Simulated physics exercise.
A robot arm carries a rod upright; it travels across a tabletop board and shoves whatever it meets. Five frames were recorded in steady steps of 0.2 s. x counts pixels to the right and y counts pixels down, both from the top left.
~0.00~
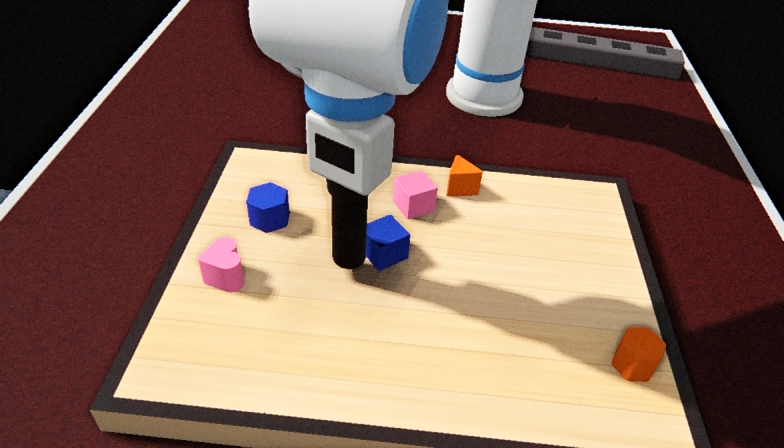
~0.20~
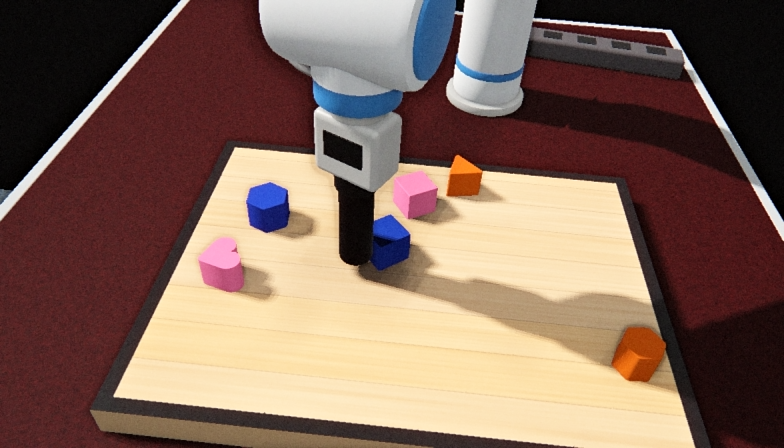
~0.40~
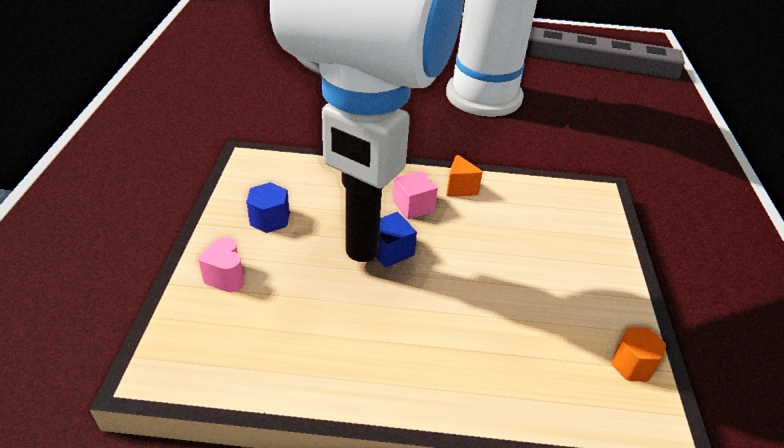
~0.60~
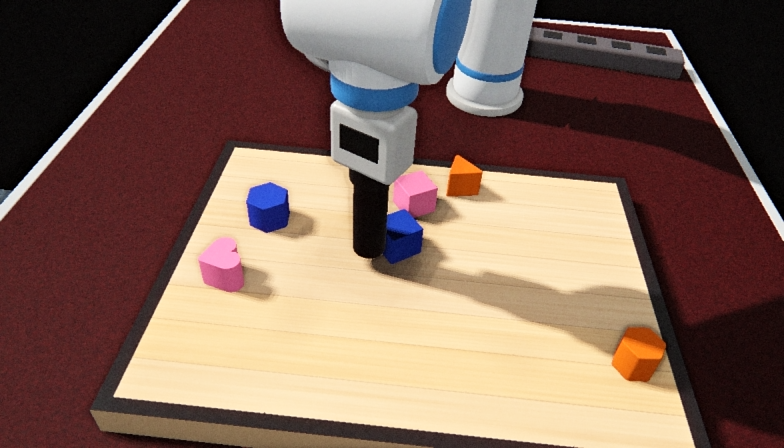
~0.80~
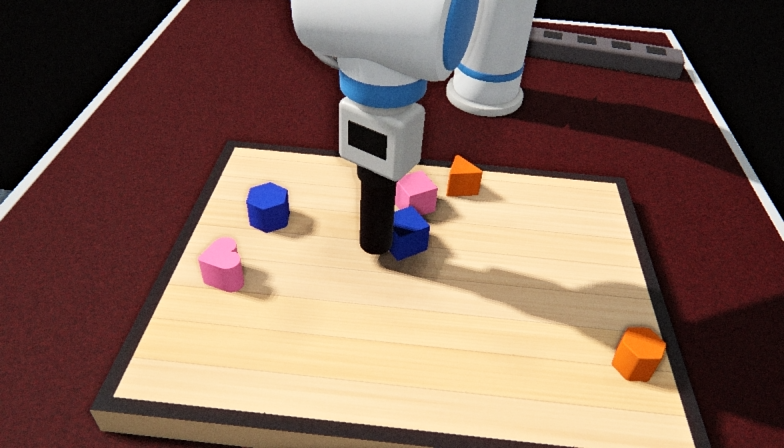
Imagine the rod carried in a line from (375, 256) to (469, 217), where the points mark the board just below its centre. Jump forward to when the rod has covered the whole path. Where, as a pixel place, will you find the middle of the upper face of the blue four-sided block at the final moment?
The centre of its top will be at (496, 183).
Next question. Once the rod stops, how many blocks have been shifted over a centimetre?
It will shift just one block.
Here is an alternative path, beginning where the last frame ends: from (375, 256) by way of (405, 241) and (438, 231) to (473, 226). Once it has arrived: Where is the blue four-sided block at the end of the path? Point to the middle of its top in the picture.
Put as a pixel place, it's (496, 187).
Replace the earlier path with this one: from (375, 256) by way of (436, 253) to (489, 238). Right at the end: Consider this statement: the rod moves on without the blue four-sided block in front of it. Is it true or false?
The statement is true.
What follows on the original path. One third of the way, rod (410, 231); blue four-sided block (439, 207).
Two thirds of the way, rod (441, 219); blue four-sided block (468, 195).
At the end, rod (470, 207); blue four-sided block (496, 183); pink four-sided block unmoved.
